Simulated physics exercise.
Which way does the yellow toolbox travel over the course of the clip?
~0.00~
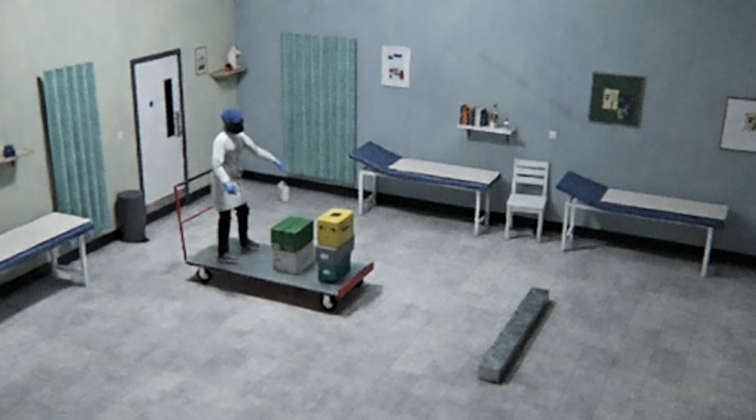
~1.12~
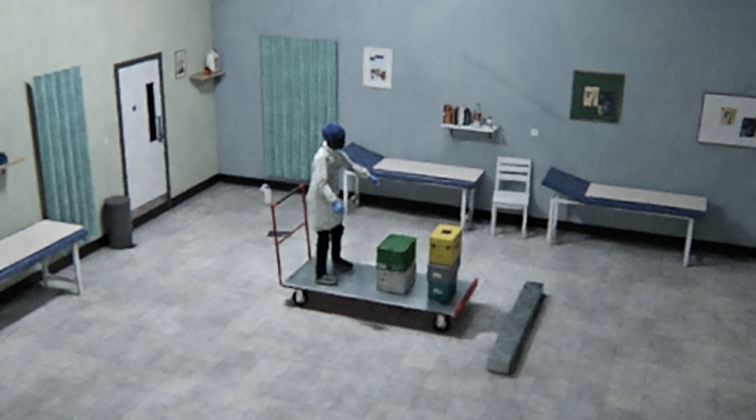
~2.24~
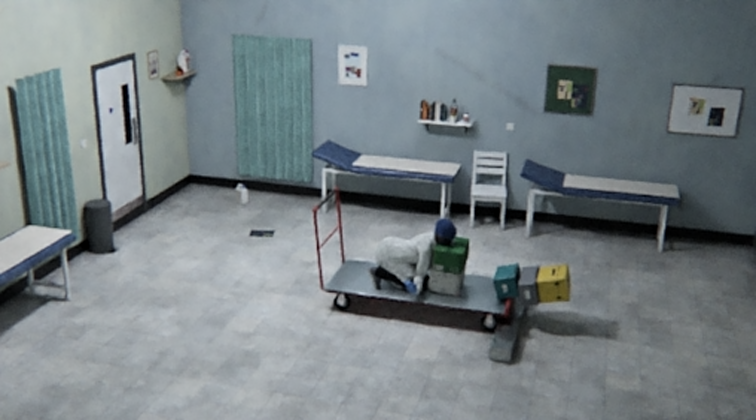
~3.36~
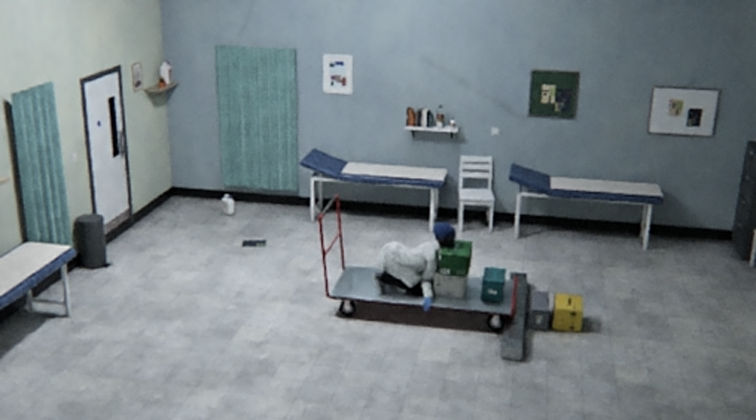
The yellow toolbox travels to the right, riding on the cart at first and then toppling over its front end.
